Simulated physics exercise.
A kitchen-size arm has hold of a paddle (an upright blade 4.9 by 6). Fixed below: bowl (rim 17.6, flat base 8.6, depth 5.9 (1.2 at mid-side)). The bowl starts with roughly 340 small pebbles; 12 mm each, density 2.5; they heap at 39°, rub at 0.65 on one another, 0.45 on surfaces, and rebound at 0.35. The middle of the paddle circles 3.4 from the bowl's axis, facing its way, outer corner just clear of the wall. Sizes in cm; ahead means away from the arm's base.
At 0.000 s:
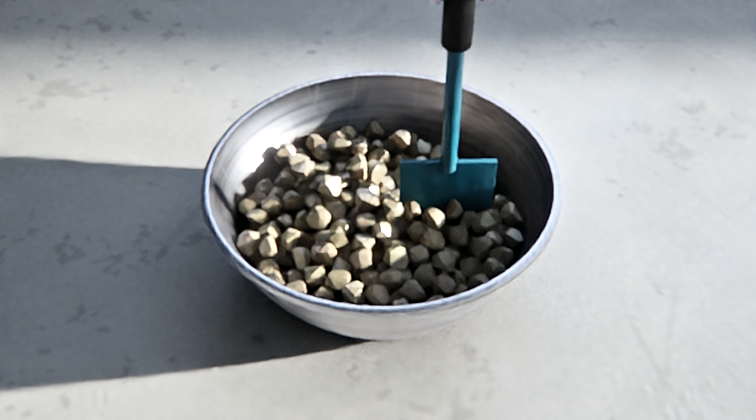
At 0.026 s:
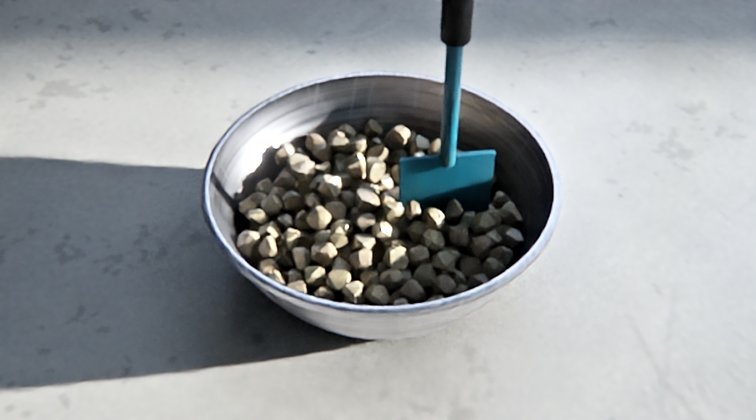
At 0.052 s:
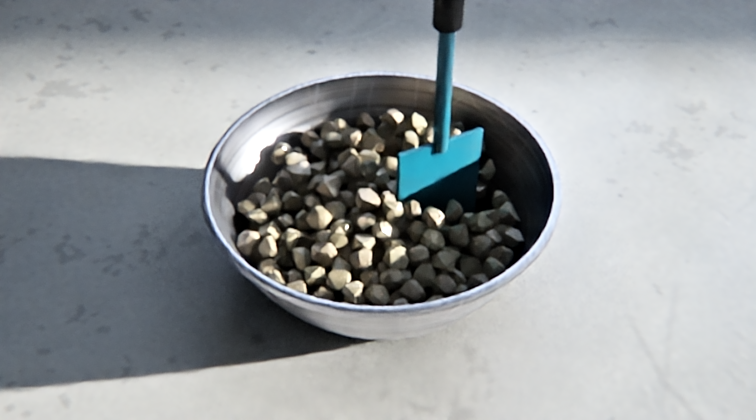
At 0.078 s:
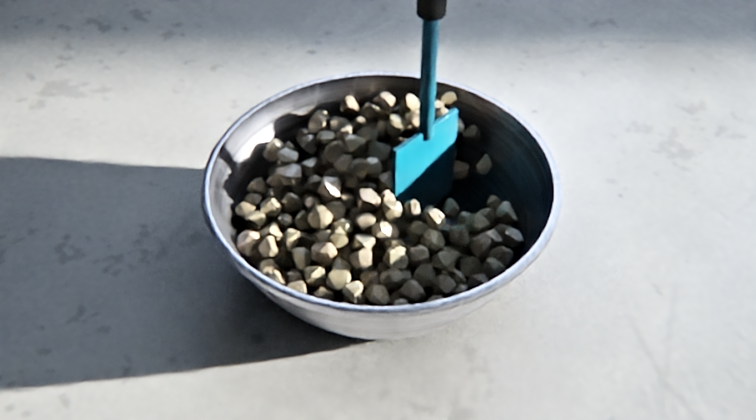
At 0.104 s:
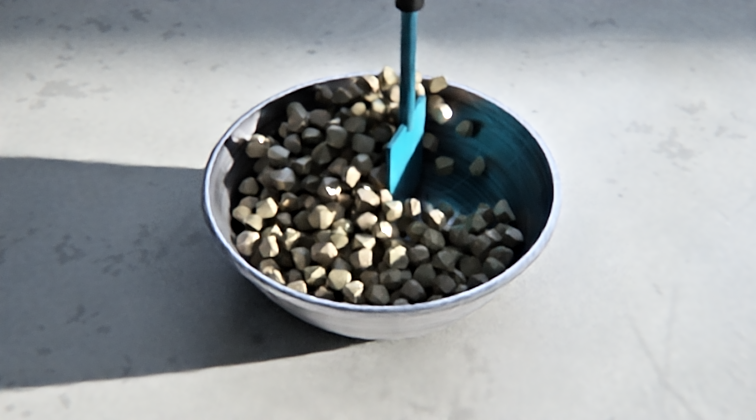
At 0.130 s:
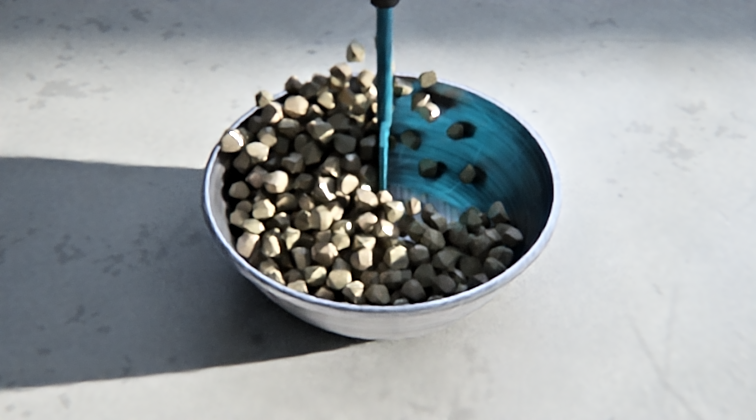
A blue paddle sweeps left through pebbles in a metal bowl, heaping them higher.
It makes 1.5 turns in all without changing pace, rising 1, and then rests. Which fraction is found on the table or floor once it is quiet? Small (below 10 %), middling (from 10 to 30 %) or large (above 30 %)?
A large share, above 30 %, ends on the table or floor.
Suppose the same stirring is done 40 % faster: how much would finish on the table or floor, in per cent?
In that case some 55 per cent.
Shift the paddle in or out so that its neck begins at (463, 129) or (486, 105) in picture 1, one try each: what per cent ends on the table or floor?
Some 50 and 30 per cent.
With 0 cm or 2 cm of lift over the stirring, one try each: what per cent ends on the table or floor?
About 45 and 35 per cent.
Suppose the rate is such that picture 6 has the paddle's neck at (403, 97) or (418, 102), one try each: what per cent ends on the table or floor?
About 30 and 25 per cent.
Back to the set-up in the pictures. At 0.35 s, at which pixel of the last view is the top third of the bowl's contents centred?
At about (430, 254).
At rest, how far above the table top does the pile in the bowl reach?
Some 7.0 cm.
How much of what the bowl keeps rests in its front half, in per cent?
Roughly 60 per cent.
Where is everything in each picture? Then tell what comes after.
The first picture shows paddle neck at (450, 138), 0° round; upper third of the load around (365, 218), from x 250 to 515, top at y 130; 345 in the bowl.
The second picture shows paddle neck at (449, 132), 7° round; upper third of the load around (368, 212), from x 250 to 515, top at y 130.
The third picture shows paddle neck at (442, 119), 25° round; upper third of the load around (374, 200), from x 250 to 515, top at y 120.
The fourth picture shows paddle neck at (427, 106), 46° round; upper third of the load around (364, 175), from x 245 to 515, top at y 100.
The fifth picture shows paddle neck at (407, 98), 67° round; upper third of the load around (345, 165), from x 245 to 510, top at y 75.
The sixth picture shows paddle neck at (384, 94), 87° round; upper third of the load around (324, 153), from x 230 to 510, top at y 40; 345 in the bowl.
By 0.35 s, 262° round, highest piece 9 above the table; 284 in the bowl, 31 on the table or floor, 30 in flight or on the tool.
By 0.57 s, 77° round, highest piece 8 above the table; 233 in the bowl, 96 on the table or floor, 16 in flight or on the tool.
By 0.88 s, 180° round, highest piece 7 above the table; 215 in the bowl, 130 on the table or floor.
By 1.58 s, 180° round, highest piece 7 above the table; 215 in the bowl, 130 on the table or floor.
Final count, 215 in the bowl, 130 on the table or floor. That is 38 % on the table or floor.
